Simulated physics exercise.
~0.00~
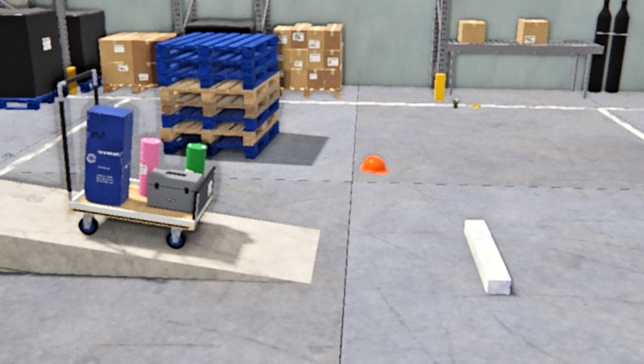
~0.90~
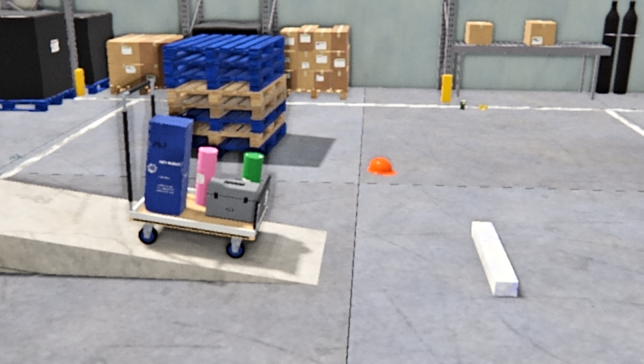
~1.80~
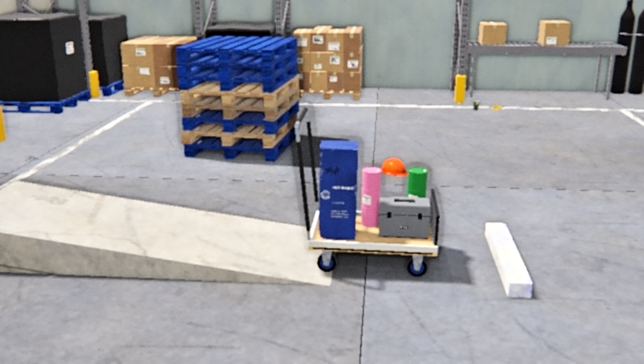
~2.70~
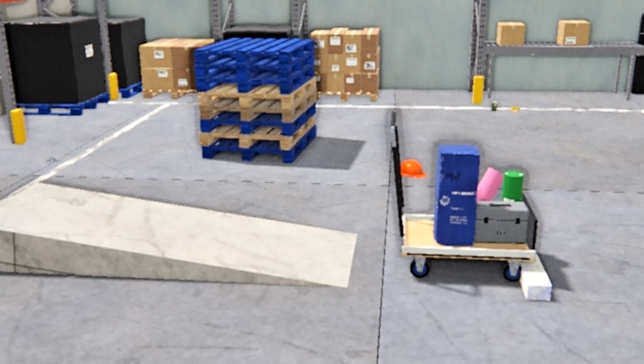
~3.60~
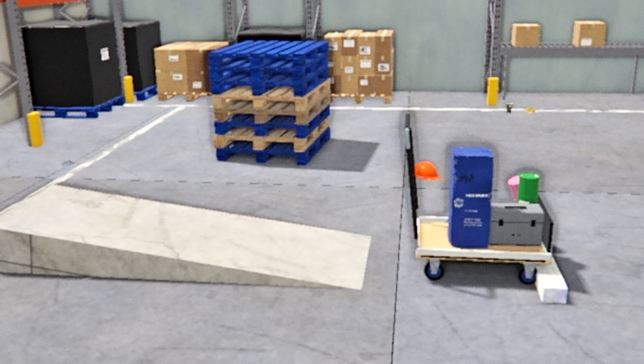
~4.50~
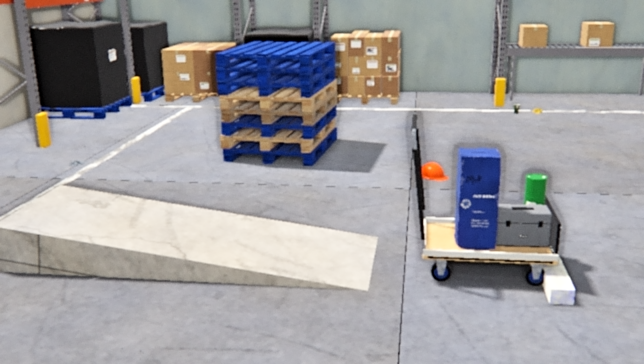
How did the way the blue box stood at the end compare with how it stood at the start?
At the start the blue box was leaning slightly as the trolley sat on the ramp, but by the end it stood upright on the trolley at the kerb.
A trolley carrying a blue box, a grey toolbox and pink and green canisters rolled right down a ramp and across the floor to a white kerb, where the pink canister toppled off and dropped from view while the rest stayed aboard.
